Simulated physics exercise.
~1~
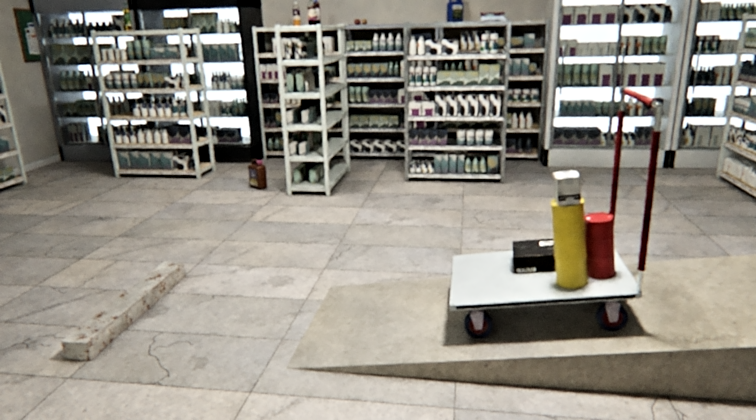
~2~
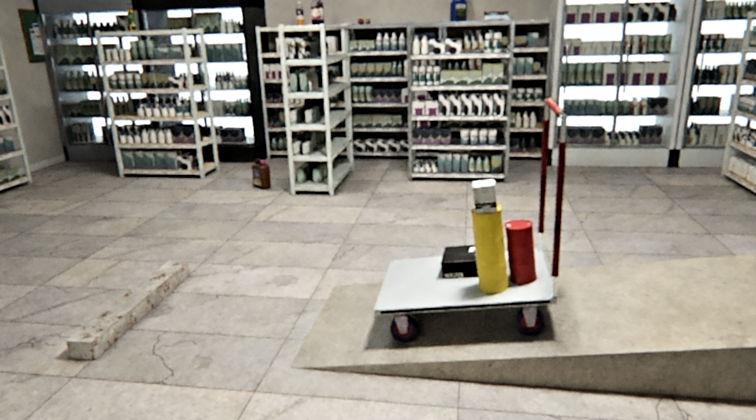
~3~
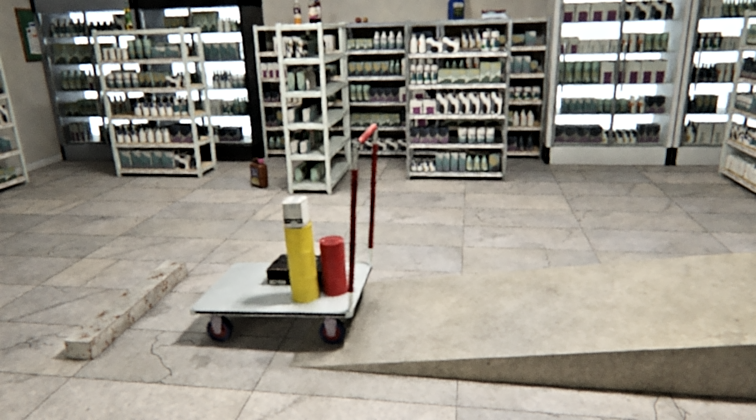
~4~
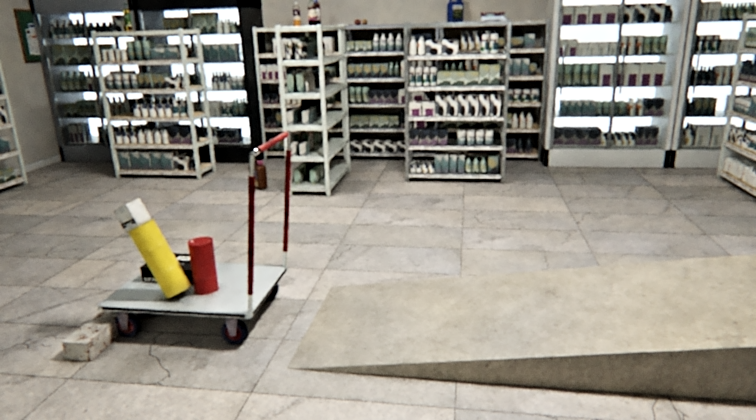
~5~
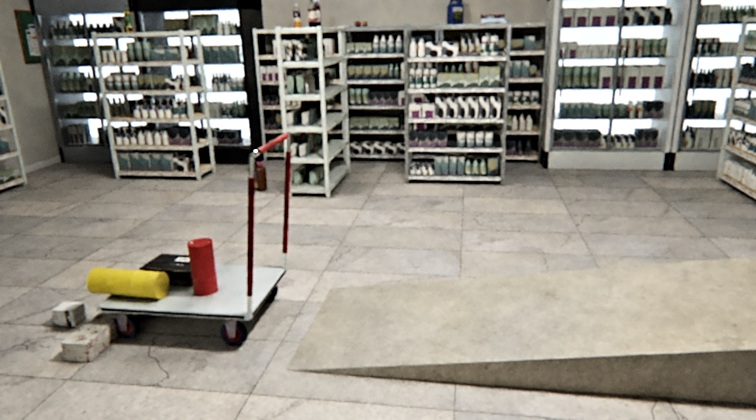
In the video, a trolley carrying yellow and red canisters, a black parcel and a white box rolls left down a ramp and stops at a low kerb. The yellow canister topples onto the deck, the white box falls to the floor, and the red canister stays upright.
